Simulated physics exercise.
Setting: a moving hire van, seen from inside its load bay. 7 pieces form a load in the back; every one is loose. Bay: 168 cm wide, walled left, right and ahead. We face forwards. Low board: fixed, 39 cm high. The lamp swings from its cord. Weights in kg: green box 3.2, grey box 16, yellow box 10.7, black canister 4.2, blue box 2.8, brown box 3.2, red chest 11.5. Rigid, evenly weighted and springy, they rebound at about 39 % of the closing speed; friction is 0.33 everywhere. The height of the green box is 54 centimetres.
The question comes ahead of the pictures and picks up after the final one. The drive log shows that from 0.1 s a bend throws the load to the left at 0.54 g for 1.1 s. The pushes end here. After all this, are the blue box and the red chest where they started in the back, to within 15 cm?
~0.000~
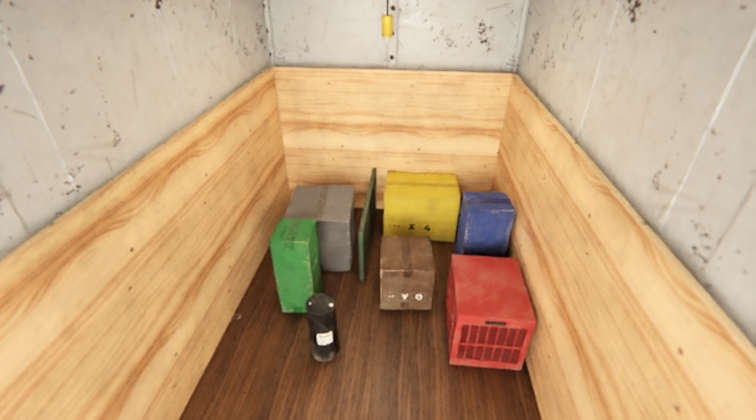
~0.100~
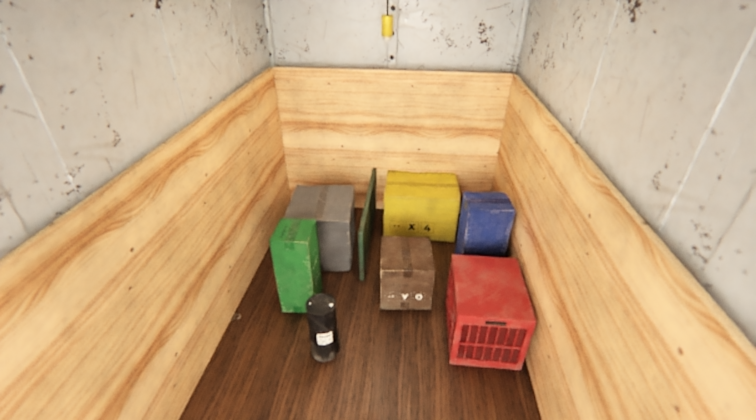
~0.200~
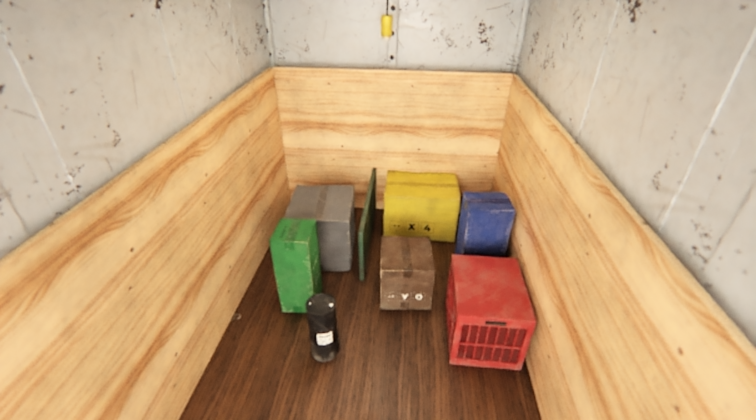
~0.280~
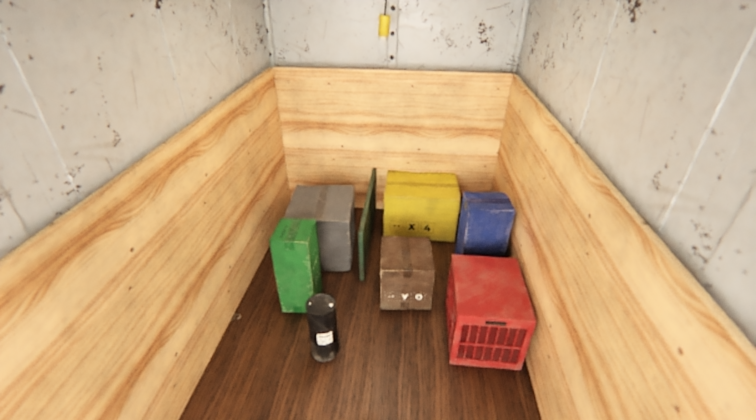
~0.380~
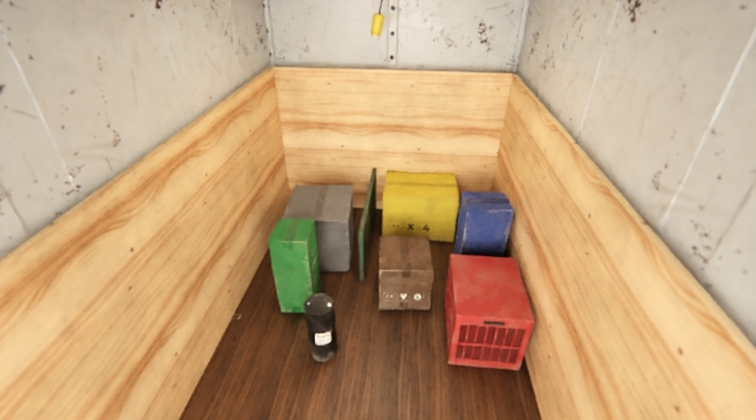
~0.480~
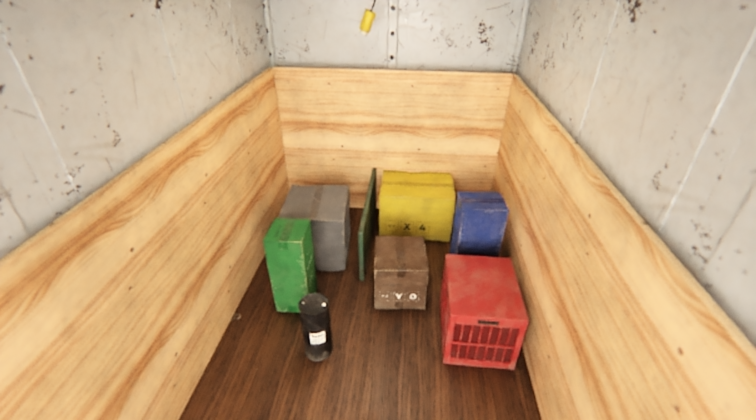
My prediction: The blue box is displaced. The red chest is displaced.
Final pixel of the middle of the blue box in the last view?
Near (392, 223).
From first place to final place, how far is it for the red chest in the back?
Net distance near 48 cm.
After 0.68 s, force 0.54 g left; blue box slid 15 cm near (458, 236); red chest slid 15 cm near (457, 307); black canister slid 15 cm.
After 0.98 s, force 0.48 g left; blue box slid 48 cm near (407, 233); red chest slid 35 cm near (422, 314); black canister leaning 3°.
At rest (2.7 s), not toppled but over 15 cm from the start, green box, grey box, black canister, blue box, brown box and red chest; the last one in place, give or take 15 cm. In the last view, blue box near (392, 223), red chest near (399, 323).
